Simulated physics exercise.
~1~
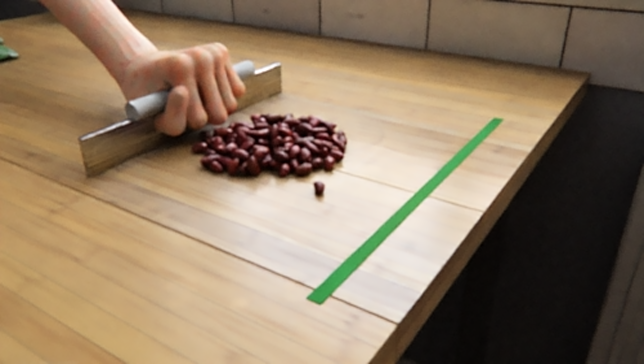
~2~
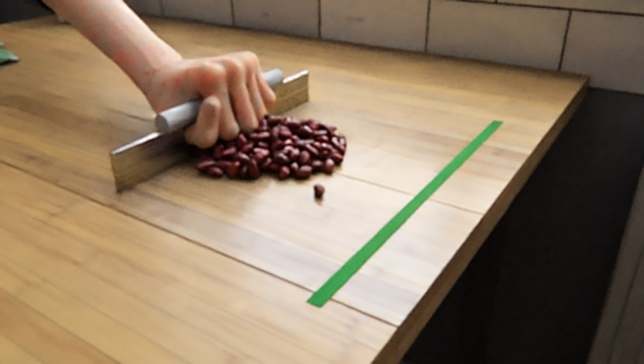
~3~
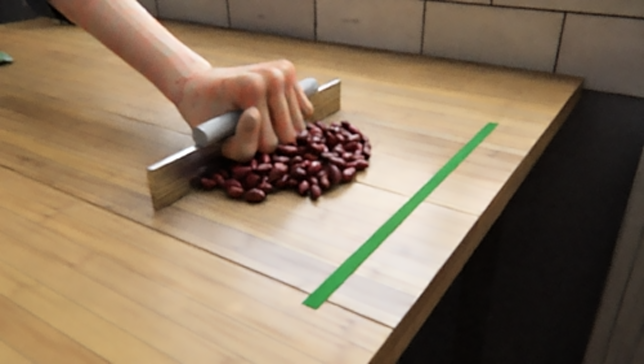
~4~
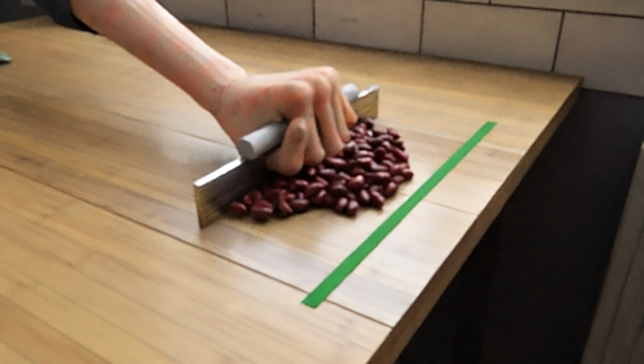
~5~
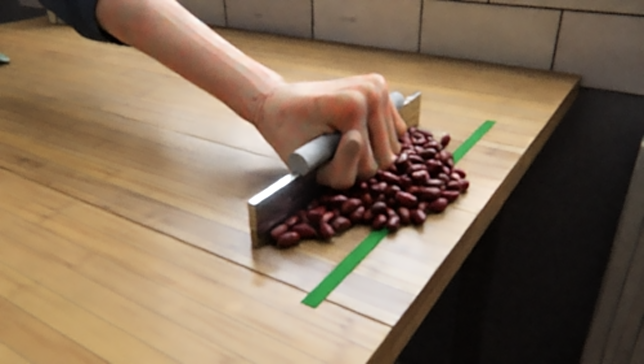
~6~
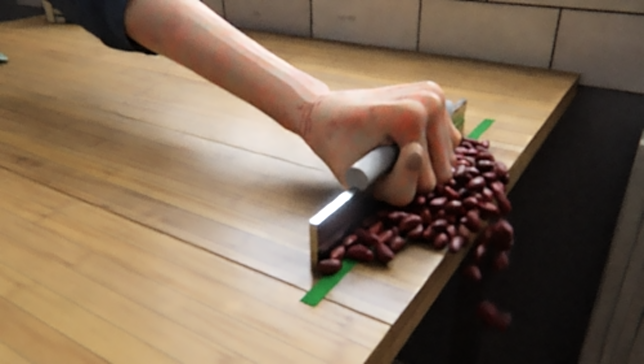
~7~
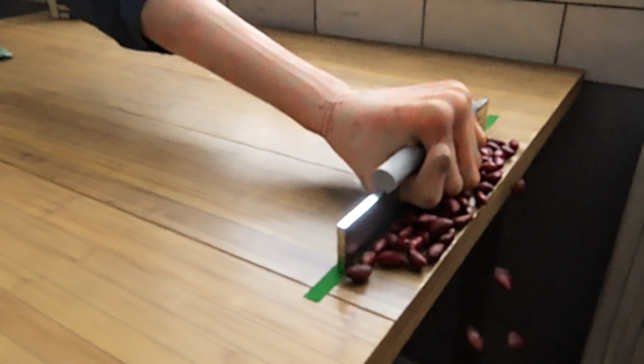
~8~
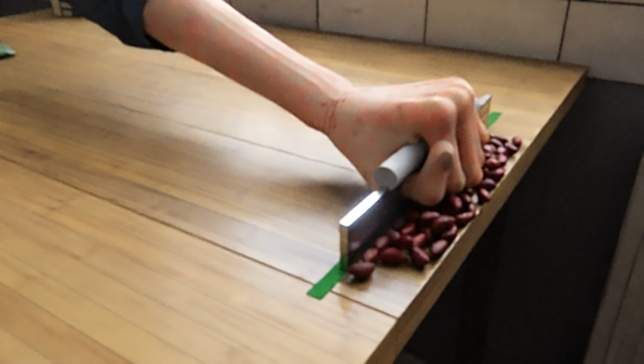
To begin with, a hand grips the grey handle of a metal scraper on a wooden countertop, beside a loose heap of dark red beans, with a strip of green tape near the right edge. The hand slides the scraper to the right until it meets the heap and starts pushing the beans along. They bunch ahead of the blade and spread across the tape. As the scraper nears the tape, beans spill over the edge and fall. The scraper stops at the tape, and about half the heap has gone over while the rest stays between blade and edge.
